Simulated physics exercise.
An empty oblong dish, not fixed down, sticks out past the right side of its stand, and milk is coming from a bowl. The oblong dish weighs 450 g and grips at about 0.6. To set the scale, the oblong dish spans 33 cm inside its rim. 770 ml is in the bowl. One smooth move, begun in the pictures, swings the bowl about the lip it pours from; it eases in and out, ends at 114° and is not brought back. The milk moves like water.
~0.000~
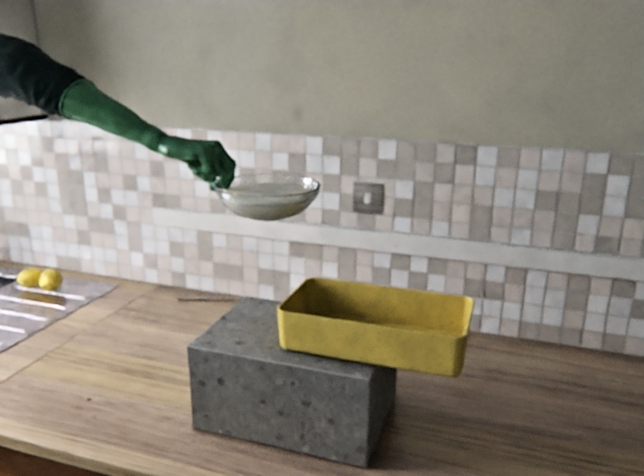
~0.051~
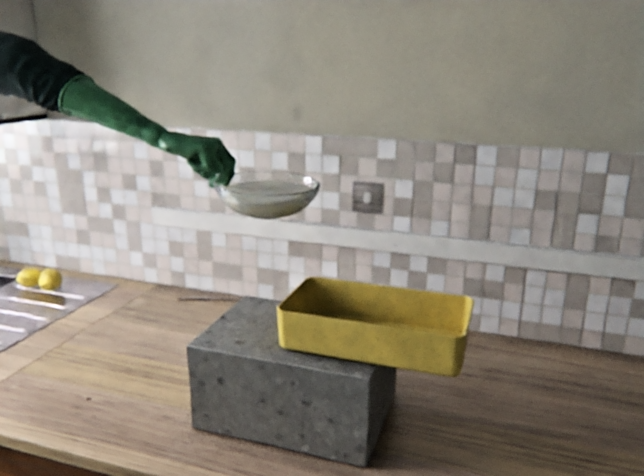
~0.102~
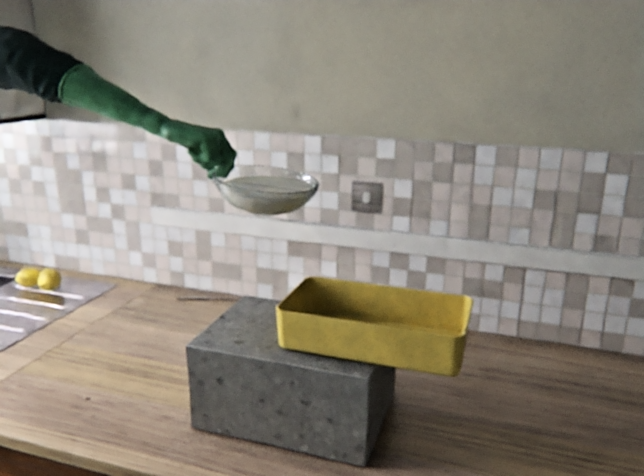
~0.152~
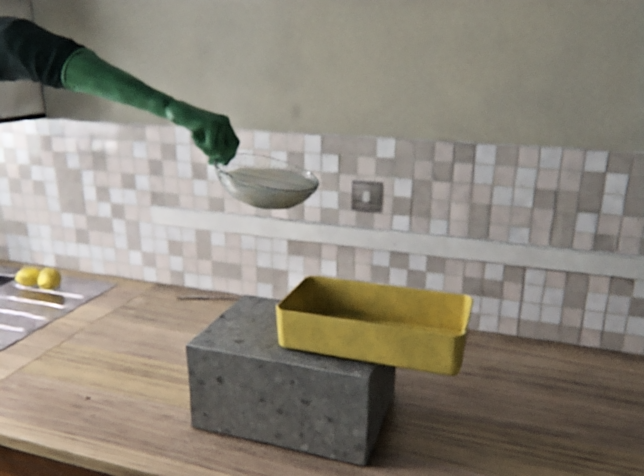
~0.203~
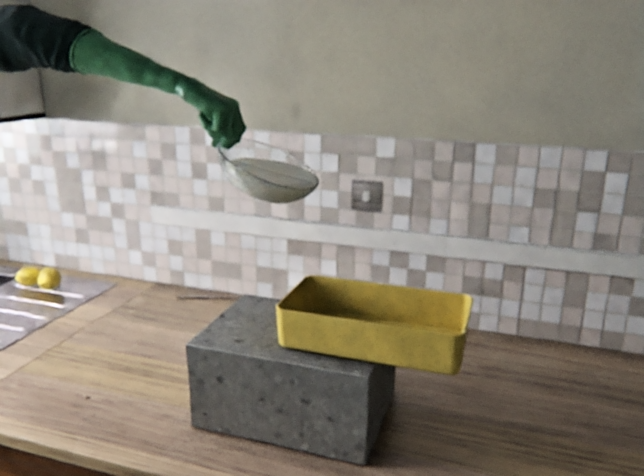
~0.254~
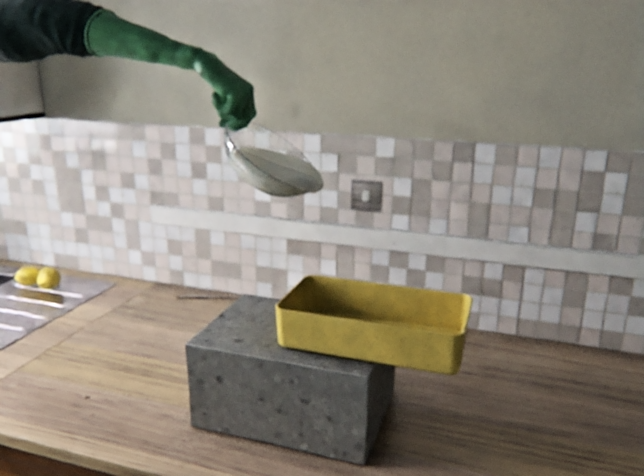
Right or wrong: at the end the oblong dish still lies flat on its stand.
Wrong, it has tipped.
By 0.53 s the tilt is 101° and 2 per cent is still to pour; the oblong dish lies level with 13 per cent in it.
By 0.74 s the tilt is 114° and 0 per cent is still to pour; the oblong dish leans 34° with 73 per cent in it.
By 0.95 s the tilt is 114° and 0 per cent is still to pour; the oblong dish leans 76° with 25 per cent in it.
By 1.18 s the tilt is 114° and 0 per cent is still to pour; the oblong dish leans 88° with 0 per cent in it.
At rest the oblong dish leans 73° with 0 per cent in it.
